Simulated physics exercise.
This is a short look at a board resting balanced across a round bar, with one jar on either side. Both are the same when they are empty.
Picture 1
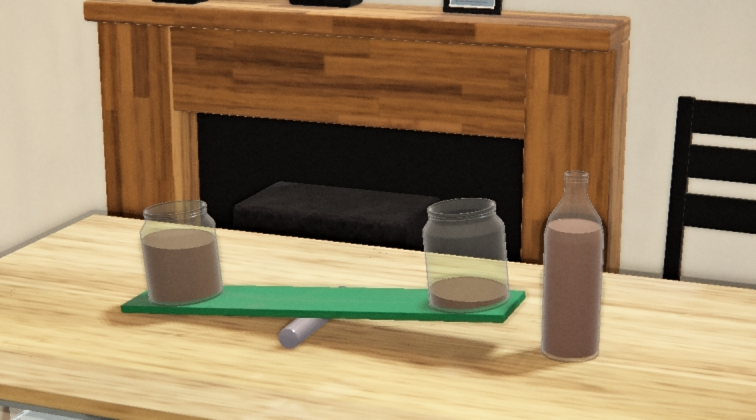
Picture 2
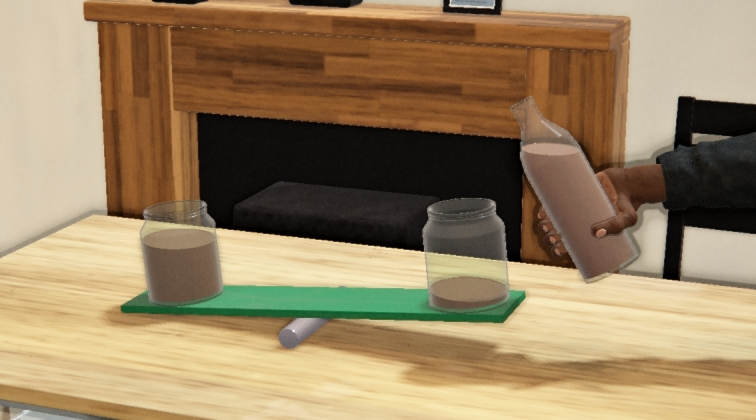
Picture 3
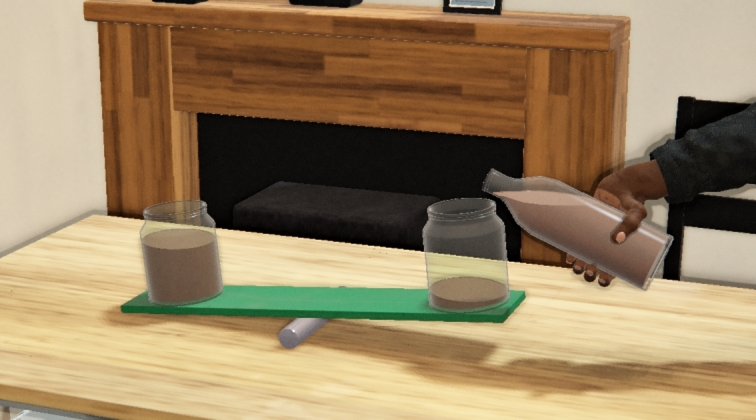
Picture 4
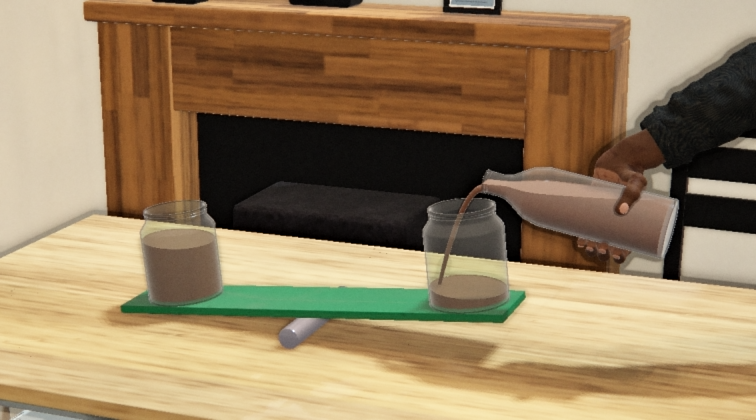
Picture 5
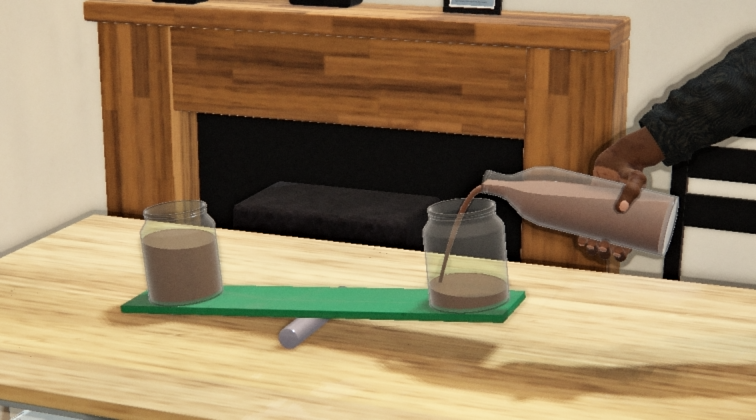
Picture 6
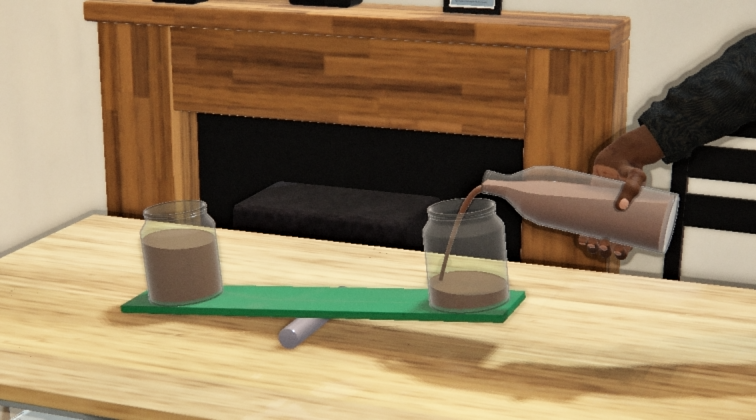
A hand in a dark sleeve lifts a clear bottle of brown liquid from the right of a pale wooden table, tips it leftward and pours a thin stream into the right jar, whose shallow level rises slightly. The fuller left jar and the green board across a grey round bar stay still. Behind them stand a wooden fireplace and black chair, seen from a fixed, slightly raised view.
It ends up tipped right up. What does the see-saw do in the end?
The see-saw flips to the other side.
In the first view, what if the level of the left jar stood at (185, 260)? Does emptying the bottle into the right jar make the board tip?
Given that level, I'd expect it to seesaw across.
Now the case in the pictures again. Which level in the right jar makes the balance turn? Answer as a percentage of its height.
My answer is about 55 per cent.
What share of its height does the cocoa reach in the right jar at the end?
Level at the end: Close to 75 %.
A moment on, the right jar is about half full; the board leans as before.
Further on, the right jar is about two thirds full; the board has swung over, and that end is down.
When it is over, the right jar is about three quarters full; the board has swung over, and that end is down.
